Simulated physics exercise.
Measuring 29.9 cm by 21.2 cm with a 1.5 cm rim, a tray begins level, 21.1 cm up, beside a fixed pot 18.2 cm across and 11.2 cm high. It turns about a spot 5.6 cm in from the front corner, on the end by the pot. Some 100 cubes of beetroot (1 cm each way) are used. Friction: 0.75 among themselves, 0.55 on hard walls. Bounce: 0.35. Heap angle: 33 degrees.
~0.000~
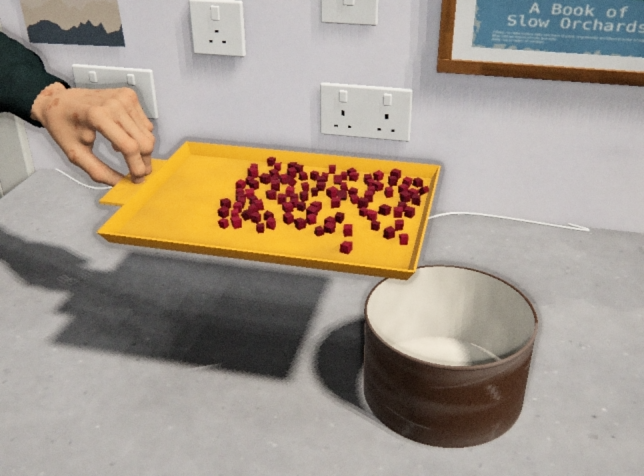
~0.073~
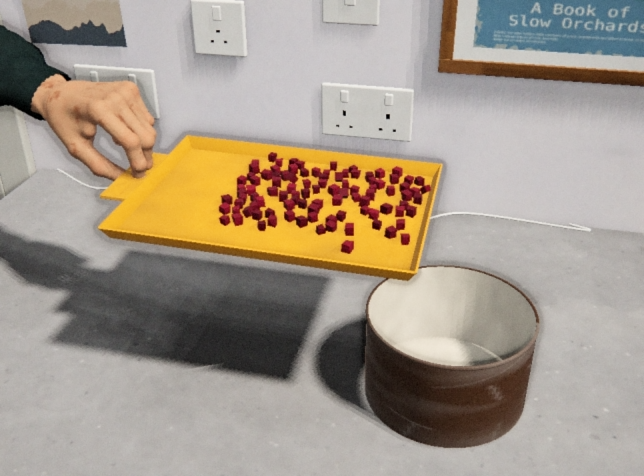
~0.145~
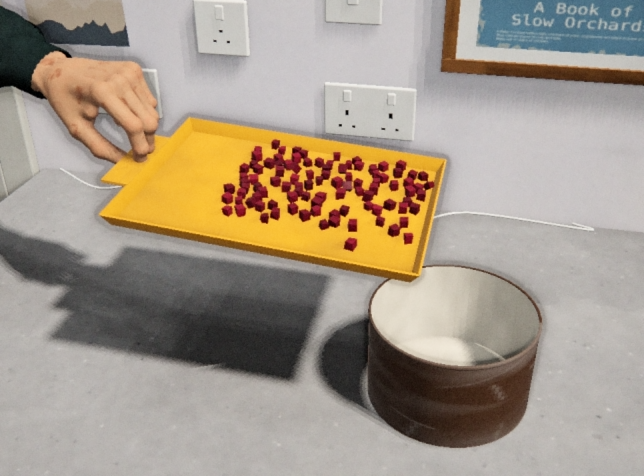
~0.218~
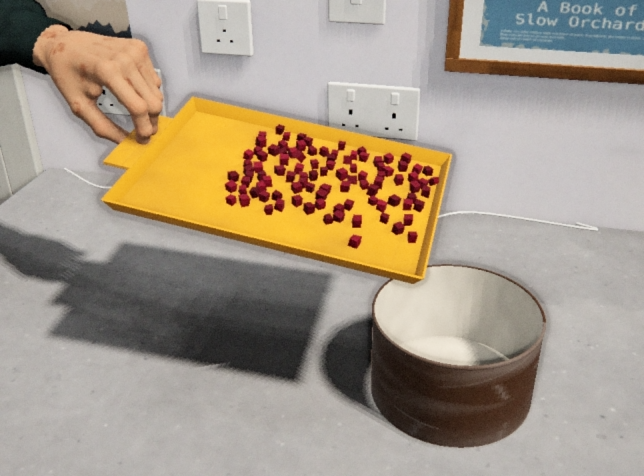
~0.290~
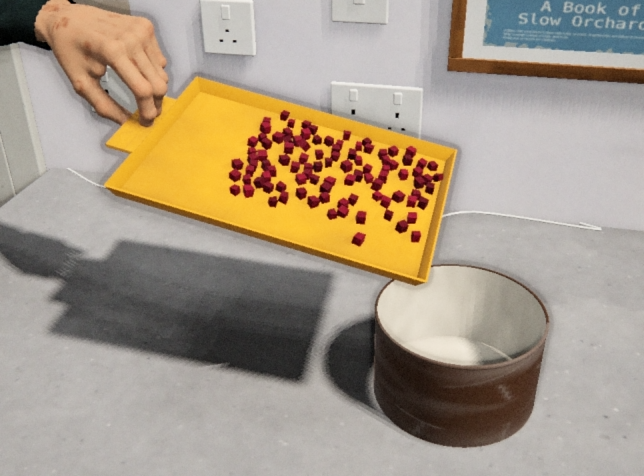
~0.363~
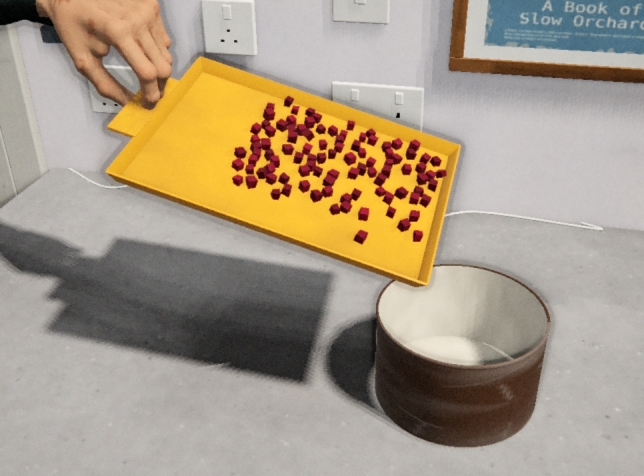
Yellow tray of small dark red cubes tilting down to the right beside a brown pot as a hand raises its left end.
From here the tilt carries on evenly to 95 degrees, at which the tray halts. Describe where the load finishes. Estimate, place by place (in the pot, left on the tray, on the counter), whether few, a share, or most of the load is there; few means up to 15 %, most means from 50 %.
My estimate: Pot: A share, tray: Few, counter: Most.
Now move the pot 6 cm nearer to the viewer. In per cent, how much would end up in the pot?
In that setup it would come to near 90 per cent.
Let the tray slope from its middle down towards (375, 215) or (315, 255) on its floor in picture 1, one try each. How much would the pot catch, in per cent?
First try: Around 70 percent; second try: Around 10 percent.
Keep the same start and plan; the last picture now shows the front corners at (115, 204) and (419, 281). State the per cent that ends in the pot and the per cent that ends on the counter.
You'd end with pot at 10 and counter at 90.
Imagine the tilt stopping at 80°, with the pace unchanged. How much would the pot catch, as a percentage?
Estimate: Roughly 30 percent.
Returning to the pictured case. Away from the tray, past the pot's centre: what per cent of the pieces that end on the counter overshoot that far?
Share: Close to 70 %.
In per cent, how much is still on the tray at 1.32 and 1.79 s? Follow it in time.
Around 30 first, about 0 after.
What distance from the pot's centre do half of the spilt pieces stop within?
Some 28 centimetres.
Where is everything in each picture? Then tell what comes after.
The first picture shows tray tilt 0 degrees, front corners at (107, 229) and (407, 266); middle of the pieces at (315, 192); pot at (450, 311).
The second picture shows tray tilt 1 degrees, front corners at (108, 225) and (409, 267); middle of the pieces at (316, 189).
The third picture shows tray tilt 5 degrees, front corners at (110, 212) and (412, 269), lowest corner right front; middle of the pieces at (319, 181).
The fourth picture shows tray tilt 10 degrees, front corners at (113, 197) and (416, 271), lowest corner right front; middle of the pieces at (324, 171).
The fifth picture shows tray tilt 14 degrees, front corners at (115, 183) and (420, 274), lowest corner right front; middle of the pieces at (329, 162).
The sixth picture shows tray tilt 19 degrees, front corners at (117, 169) and (421, 276), lowest corner right front; middle of the pieces at (332, 154); pot at (462, 310). The tray's pace is about 65 degrees a second.
Then, at 0.94 s, tilt 55 degrees; the tray holds 80 %, the pot 0 %.
Then, at 1.32 s, tilt 79 degrees; the tray holds 30 %, the pot 15 %.
After 1.79 s, tilt 95 degrees; the tray holds 0 %, the pot 30 %.
At rest (2.8 s), pot 30 %, tray 0 %, counter 70 %.
